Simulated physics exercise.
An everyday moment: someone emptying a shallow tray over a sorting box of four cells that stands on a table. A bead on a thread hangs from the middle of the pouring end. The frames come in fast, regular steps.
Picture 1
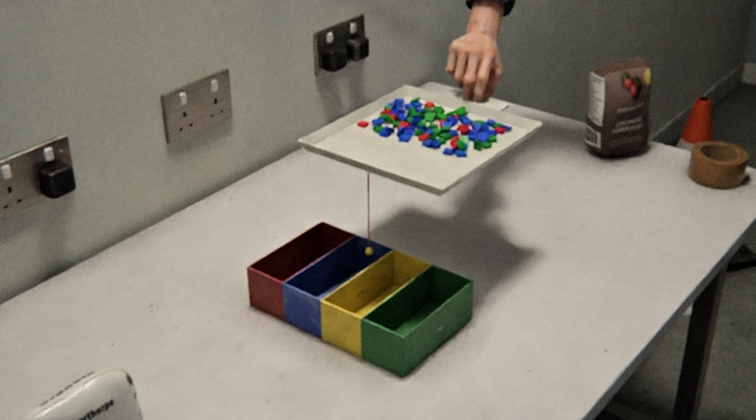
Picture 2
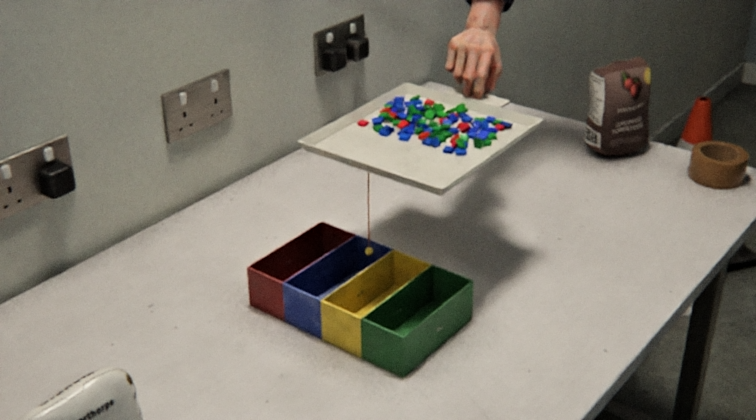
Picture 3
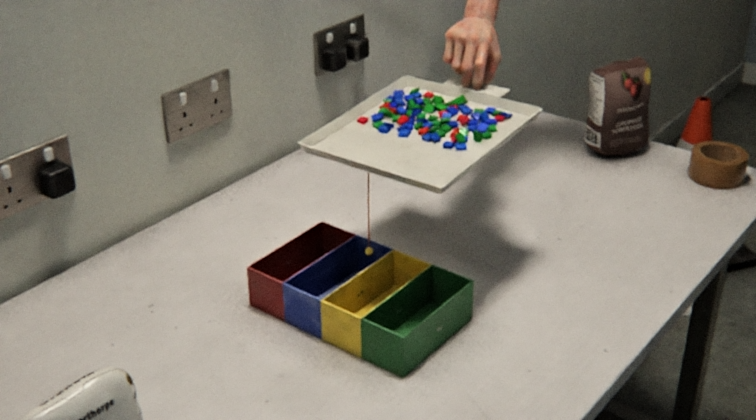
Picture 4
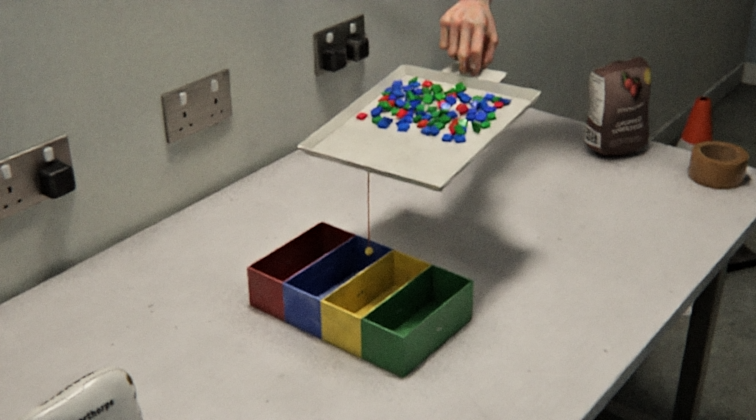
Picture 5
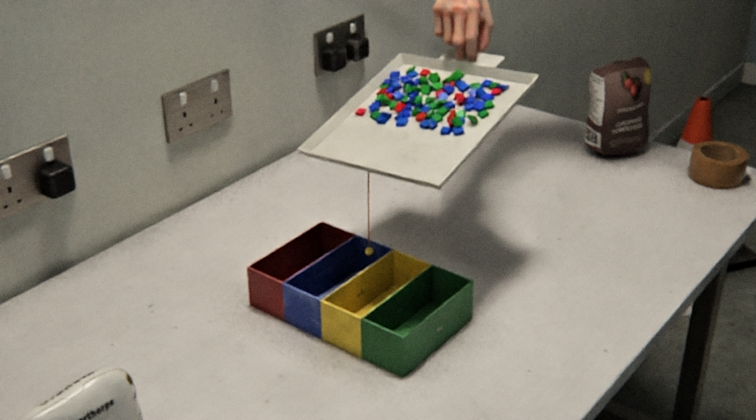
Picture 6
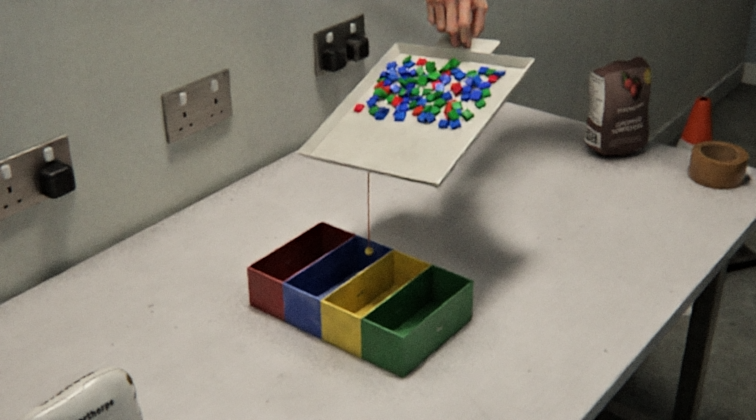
To begin with, a hand holds a shallow tray of red, green and blue pieces level above a box with red, blue, yellow and green cells. The hand then raises the tray's far end, steepening its slope, and the pouring end dips slightly toward its left corner.
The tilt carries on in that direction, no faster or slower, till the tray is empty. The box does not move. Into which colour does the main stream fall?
Most goes to the red cell.
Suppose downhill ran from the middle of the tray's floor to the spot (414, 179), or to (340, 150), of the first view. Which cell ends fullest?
First the green one, then the red cell.
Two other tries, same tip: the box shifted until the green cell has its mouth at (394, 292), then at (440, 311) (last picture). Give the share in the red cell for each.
First some 50, then 30 per cent.
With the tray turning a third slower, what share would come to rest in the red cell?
It comes to 50 per cent or so.
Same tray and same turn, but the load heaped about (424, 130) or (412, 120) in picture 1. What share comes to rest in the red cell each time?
Roughly 50 per cent, and 70 per cent.
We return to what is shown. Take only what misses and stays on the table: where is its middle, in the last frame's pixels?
Around (219, 272).
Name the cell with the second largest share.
The runner-up: The cell in blue.
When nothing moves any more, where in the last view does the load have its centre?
Near (292, 290).
Soon, tray tipped steeply; about half on the tray; about half falling or outside the box.
A while on, tray tipped past a quarter turn; about two thirds in the red cell; about a quarter in the blue cell; a stray few in the yellow cell; about a quarter falling or outside the box.
Towards the end, tray tipped past a quarter turn; about two thirds in the red cell; about a quarter in the blue cell; a small part in the yellow cell; about a quarter falling or outside the box.
Finally, tray tipped past a quarter turn; about two thirds in the red cell; about a quarter in the blue cell; a small part in the yellow cell; none in the green cell; about a quarter outside the box.
